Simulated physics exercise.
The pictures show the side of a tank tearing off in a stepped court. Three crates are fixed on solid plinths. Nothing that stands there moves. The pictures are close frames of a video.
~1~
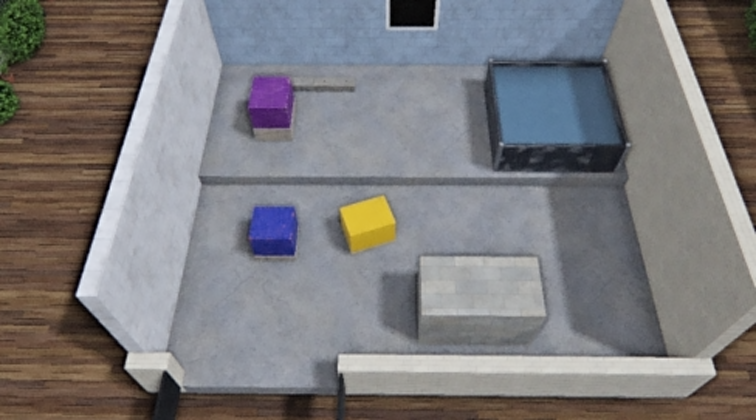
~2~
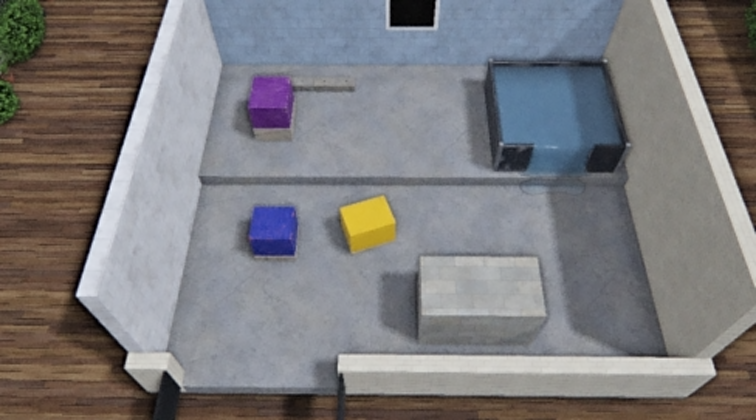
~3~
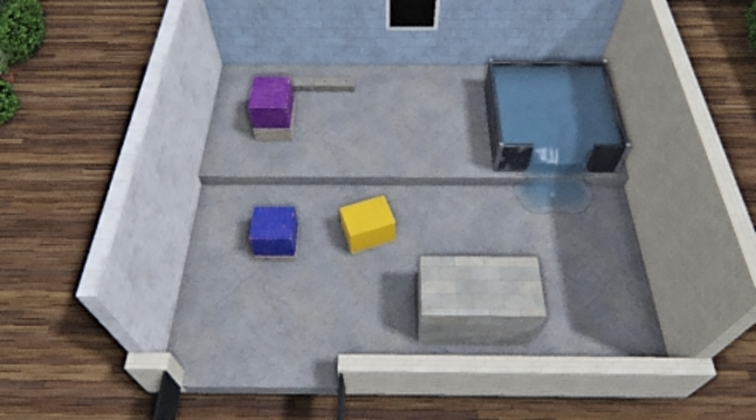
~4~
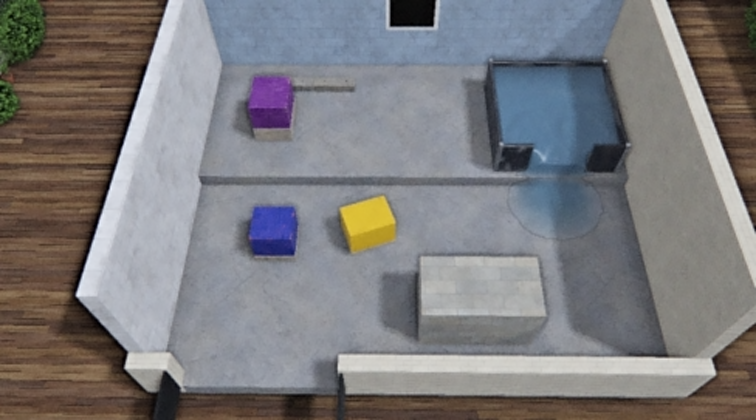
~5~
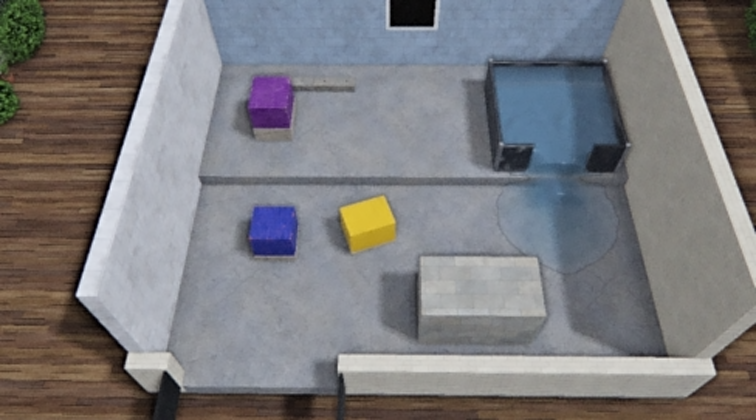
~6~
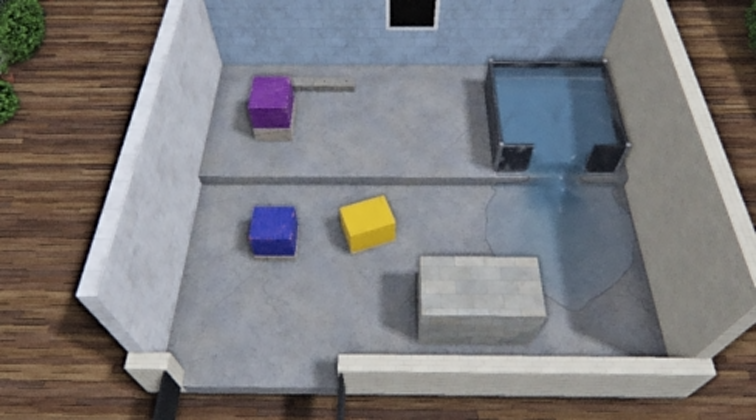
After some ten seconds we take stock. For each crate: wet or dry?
In the end: The yellow crate is wetted; the purple crate escapes dry; the blue crate escapes dry.
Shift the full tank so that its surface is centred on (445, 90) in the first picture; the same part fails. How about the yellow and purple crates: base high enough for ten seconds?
One by one: Yellow crate is soaked; purple crate escapes it.
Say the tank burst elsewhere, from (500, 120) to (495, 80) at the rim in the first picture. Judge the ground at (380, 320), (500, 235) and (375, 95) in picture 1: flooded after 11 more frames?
One after the other: Clear, no water, under water.
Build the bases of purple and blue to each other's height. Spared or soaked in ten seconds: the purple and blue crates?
Then: Purple crate is safe; blue crate is safe.
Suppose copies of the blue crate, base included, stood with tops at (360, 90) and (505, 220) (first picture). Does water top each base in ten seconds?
One after the other: Escapes it, ends up wet.
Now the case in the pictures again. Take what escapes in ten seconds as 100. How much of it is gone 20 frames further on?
Near 0 in a hundred.
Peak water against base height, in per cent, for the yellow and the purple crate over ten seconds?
Near 230 and 0 in a hundred.
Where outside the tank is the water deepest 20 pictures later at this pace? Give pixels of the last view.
I would point to (562, 351).
A moment on, water covers 20 % of the floor; the yellow crate not reached, the purple crate not reached, the blue crate not reached.
Next, water covers 25 % of the floor; the yellow crate water round its plinth, the purple crate not reached, the blue crate not reached.
Then, water covers 40 % of the floor; the yellow crate water round its plinth, the purple crate not reached, the blue crate water round its plinth.
Later, water covers 55 % of the floor; the yellow crate water round its plinth, the purple crate not reached, the blue crate water round its plinth.
In the end, water covers 60 % of the floor; the yellow crate was topped, the purple crate stayed above the water, the blue crate stayed above the water.
